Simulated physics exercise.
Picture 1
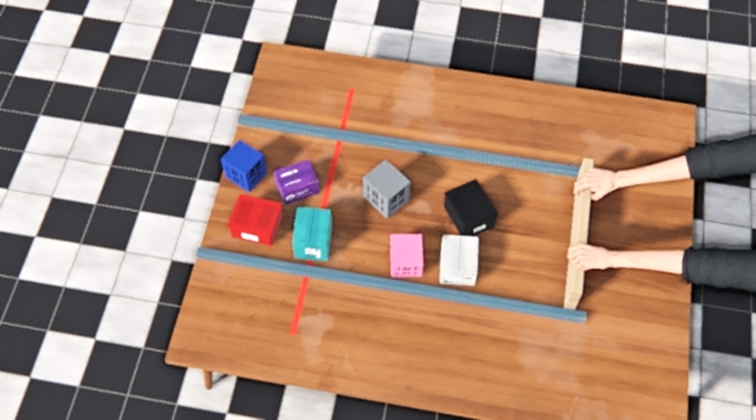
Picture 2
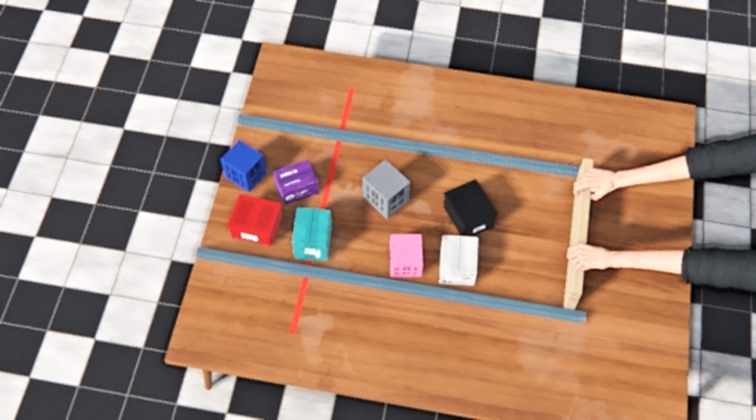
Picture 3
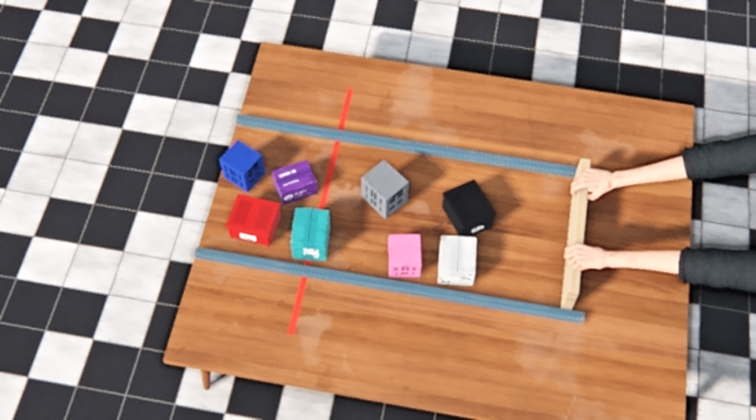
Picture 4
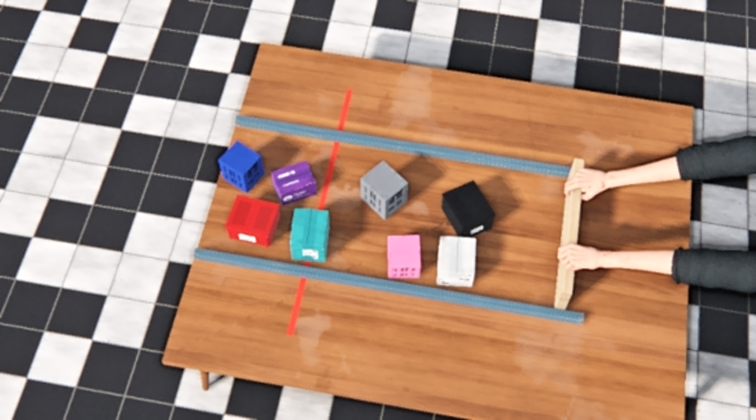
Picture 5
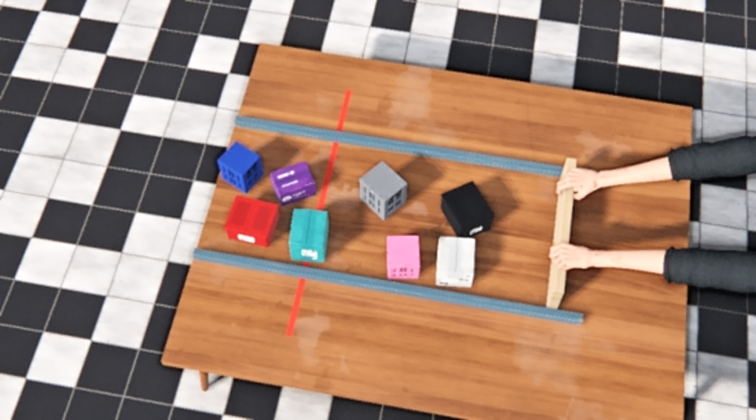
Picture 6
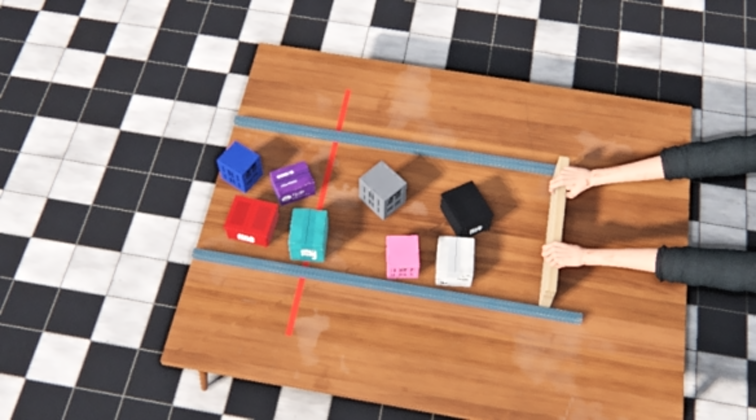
We see eight coloured boxes on a wooden table between two grey rails, with a red line crossing beneath them, while two hands at the right slide a wooden bar slightly left and the boxes stay in place.
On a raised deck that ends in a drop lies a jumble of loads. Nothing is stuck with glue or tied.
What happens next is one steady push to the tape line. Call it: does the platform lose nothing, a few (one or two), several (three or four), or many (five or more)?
It loses a few, one or two.
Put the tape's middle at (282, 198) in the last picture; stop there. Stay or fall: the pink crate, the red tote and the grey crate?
Check: The pink crate remains in place; the red tote takes the fall; the grey crate remains in place.
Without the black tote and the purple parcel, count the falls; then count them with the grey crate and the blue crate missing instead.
I'd say 1 the first time and 1 the second time.
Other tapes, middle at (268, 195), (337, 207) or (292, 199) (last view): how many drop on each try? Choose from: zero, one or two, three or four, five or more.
In that order: Either three or four; no fall at all; three to four.
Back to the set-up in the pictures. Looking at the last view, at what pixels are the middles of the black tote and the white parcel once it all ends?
In the last picture the black tote sits around (308, 176) and the white parcel around (294, 234).
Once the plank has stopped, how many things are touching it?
The figure is 2.
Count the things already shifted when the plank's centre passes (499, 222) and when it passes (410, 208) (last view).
Counts: 0, 4.
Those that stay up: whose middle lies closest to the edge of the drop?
That is the purple parcel.
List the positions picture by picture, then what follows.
The first frame shows blue crate (244, 166); red tote (256, 221); purple parcel (297, 182); plank (579, 233); tape (324, 203).
The second frame shows red tote (256, 221); turquoise box (313, 234).
The third frame shows purple parcel (295, 182); black tote (468, 211).
The fourth frame shows blue crate (242, 167); white parcel (456, 262).
The fifth frame shows red tote (253, 222); plank (562, 233).
The sixth frame shows blue crate (241, 167); red tote (252, 222); purple parcel (293, 183); plank (554, 231); tape (320, 204).
Soon after, none off yet; blue crate at rest near (241, 167); red tote at rest near (252, 222); purple parcel at rest near (293, 183).
Then, none off yet; blue crate moving near (237, 166); red tote moved a little near (238, 220); purple parcel moved a little near (274, 181).
By the end, the number that fall off is one or two; fallen, red tote and blue crate.
